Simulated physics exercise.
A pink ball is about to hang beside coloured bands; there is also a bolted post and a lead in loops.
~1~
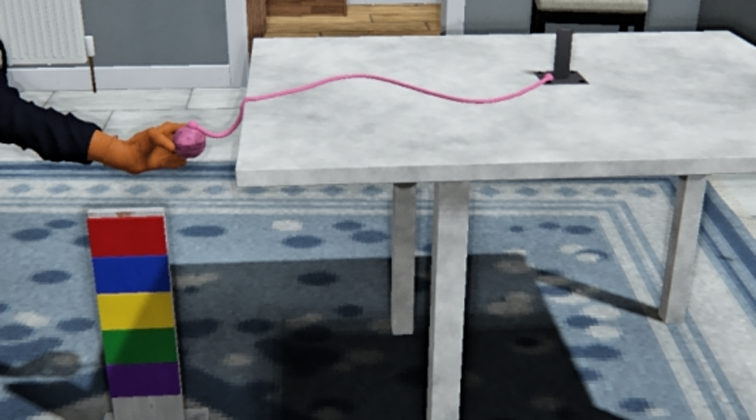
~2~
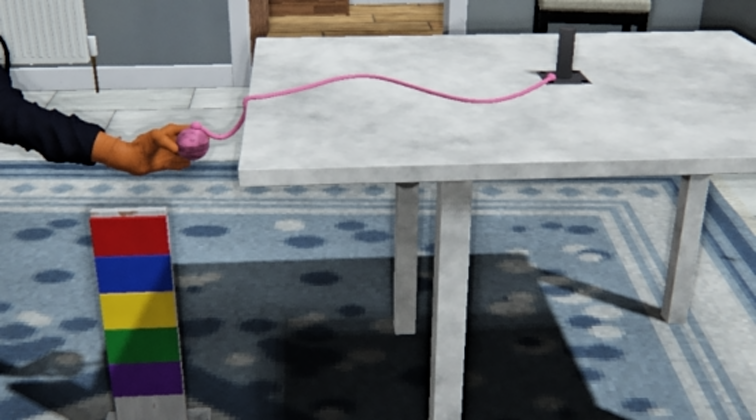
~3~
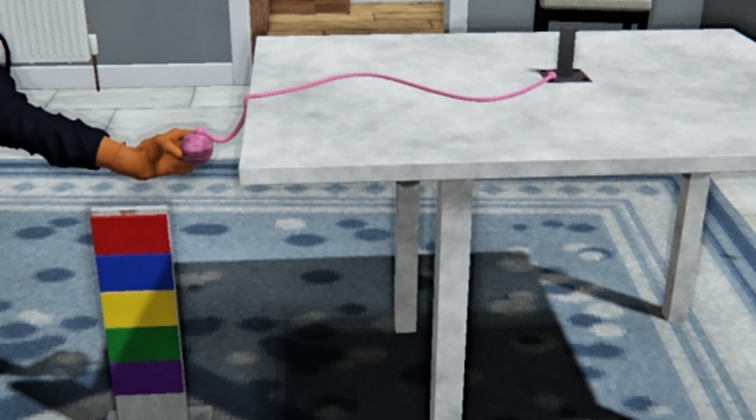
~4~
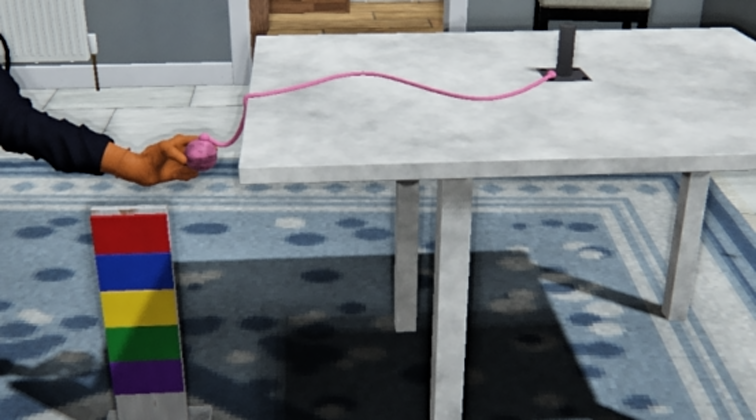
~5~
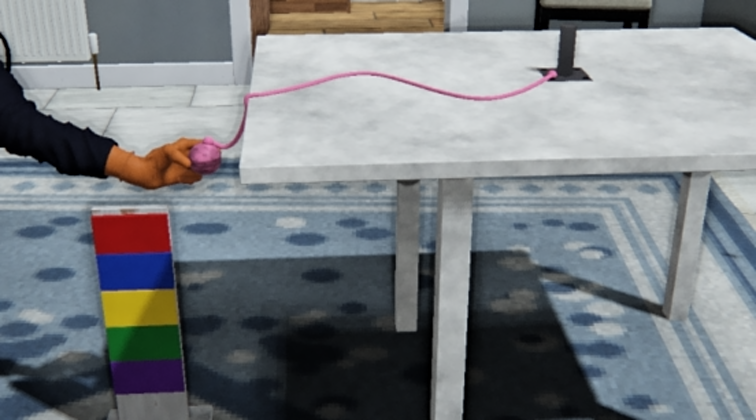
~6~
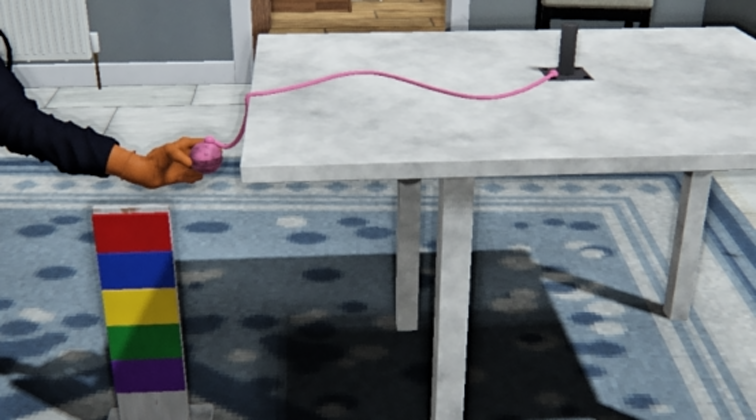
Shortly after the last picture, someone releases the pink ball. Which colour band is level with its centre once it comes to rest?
The blue band.
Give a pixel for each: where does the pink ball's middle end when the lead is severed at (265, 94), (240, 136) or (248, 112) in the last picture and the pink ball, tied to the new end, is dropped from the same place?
Roughly (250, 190), (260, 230), (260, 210).
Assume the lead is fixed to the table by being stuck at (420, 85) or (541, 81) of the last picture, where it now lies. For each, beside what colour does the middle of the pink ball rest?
Note: Try 1 red; try 2 blue.
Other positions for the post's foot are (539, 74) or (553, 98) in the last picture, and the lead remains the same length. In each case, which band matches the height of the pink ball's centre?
Yellow; yellow.
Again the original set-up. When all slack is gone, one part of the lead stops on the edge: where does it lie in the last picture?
Look around (323, 80).
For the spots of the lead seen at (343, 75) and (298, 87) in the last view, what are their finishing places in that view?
I'd say about (277, 92) for one and about (251, 130) for the other.
A little later, ball near (219, 239); level with red.
Next, ball near (272, 257); level with blue.
Later still, ball near (249, 266); level with blue.
When it is over, ball near (256, 265); level with blue. Its centre hangs level with the blue band.
